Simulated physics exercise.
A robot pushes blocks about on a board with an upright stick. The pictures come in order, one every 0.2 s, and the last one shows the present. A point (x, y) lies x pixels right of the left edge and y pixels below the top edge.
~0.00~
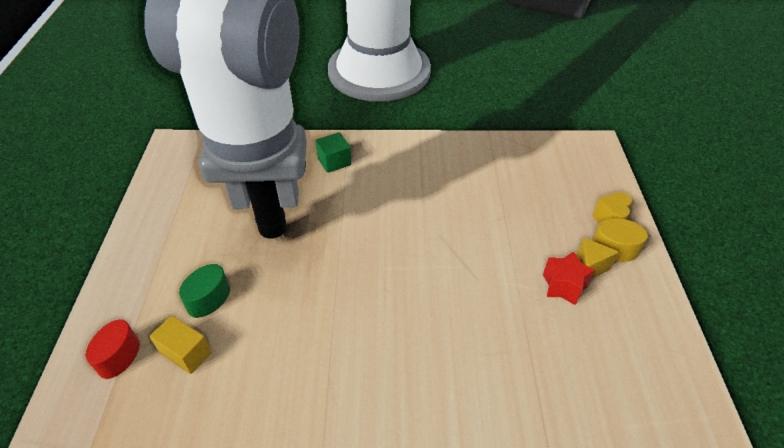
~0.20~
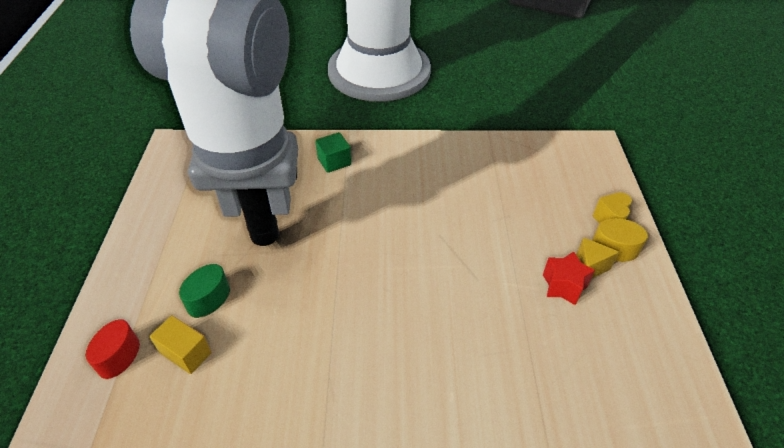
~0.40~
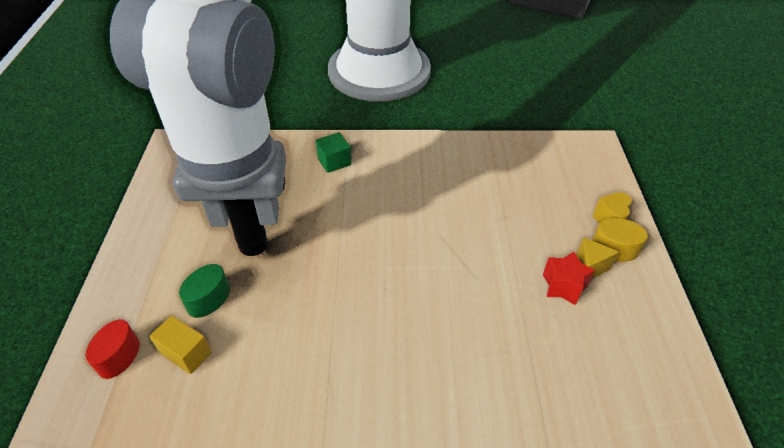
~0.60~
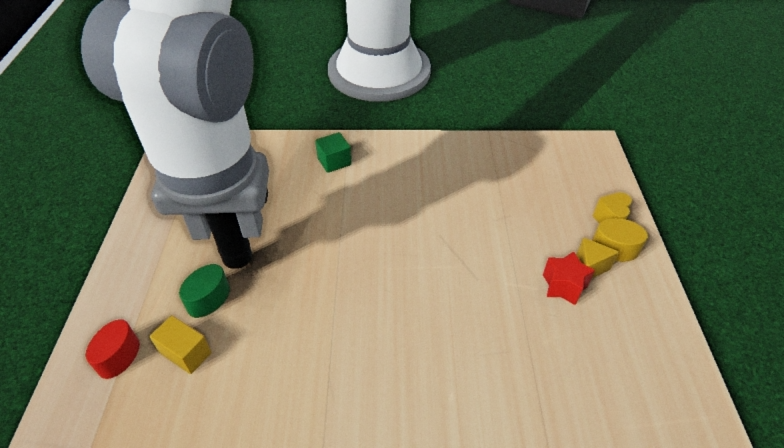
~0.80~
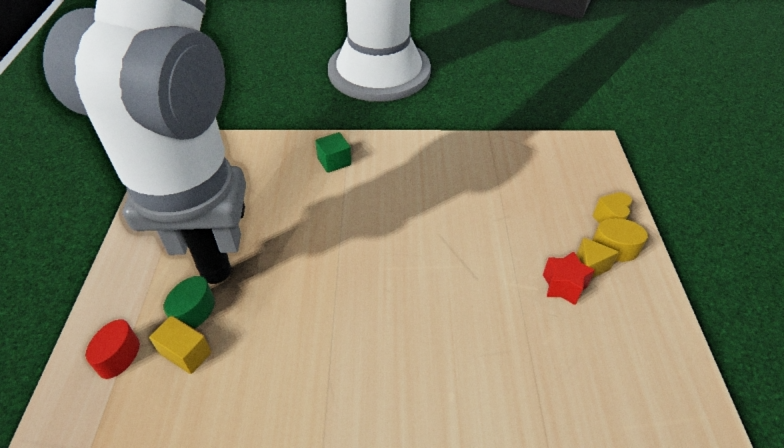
A robot arm slid its black stick down and to the left across the wooden board, then nudged the green oval block a short way toward the yellow block, while the other blocks stayed still.
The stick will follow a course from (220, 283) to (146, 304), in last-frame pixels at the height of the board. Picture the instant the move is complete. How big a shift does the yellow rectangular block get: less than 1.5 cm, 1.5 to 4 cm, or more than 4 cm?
Shift: Under 1.5 cm.
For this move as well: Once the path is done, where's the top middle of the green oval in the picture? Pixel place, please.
Top centre: (136, 320).
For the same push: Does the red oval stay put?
No, I don't think so.
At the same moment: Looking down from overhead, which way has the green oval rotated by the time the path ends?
Answer: Anticlockwise.
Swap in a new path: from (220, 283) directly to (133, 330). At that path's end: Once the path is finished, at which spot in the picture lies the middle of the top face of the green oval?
I think it will end close to (122, 349).
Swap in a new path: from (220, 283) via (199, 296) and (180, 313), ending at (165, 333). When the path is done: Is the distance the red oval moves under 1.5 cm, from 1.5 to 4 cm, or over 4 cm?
Below 1.5 cm.
On the path given first. Halfway along, stick (179, 283); yellow rectangular block (171, 345), turned 35° anticlockwise; green oval (156, 310), turned 25° anticlockwise.
At the end, stick (140, 294); red oval (97, 350); yellow rectangular block (170, 347), turned 40° anticlockwise; green oval (136, 320), turned 70° anticlockwise.
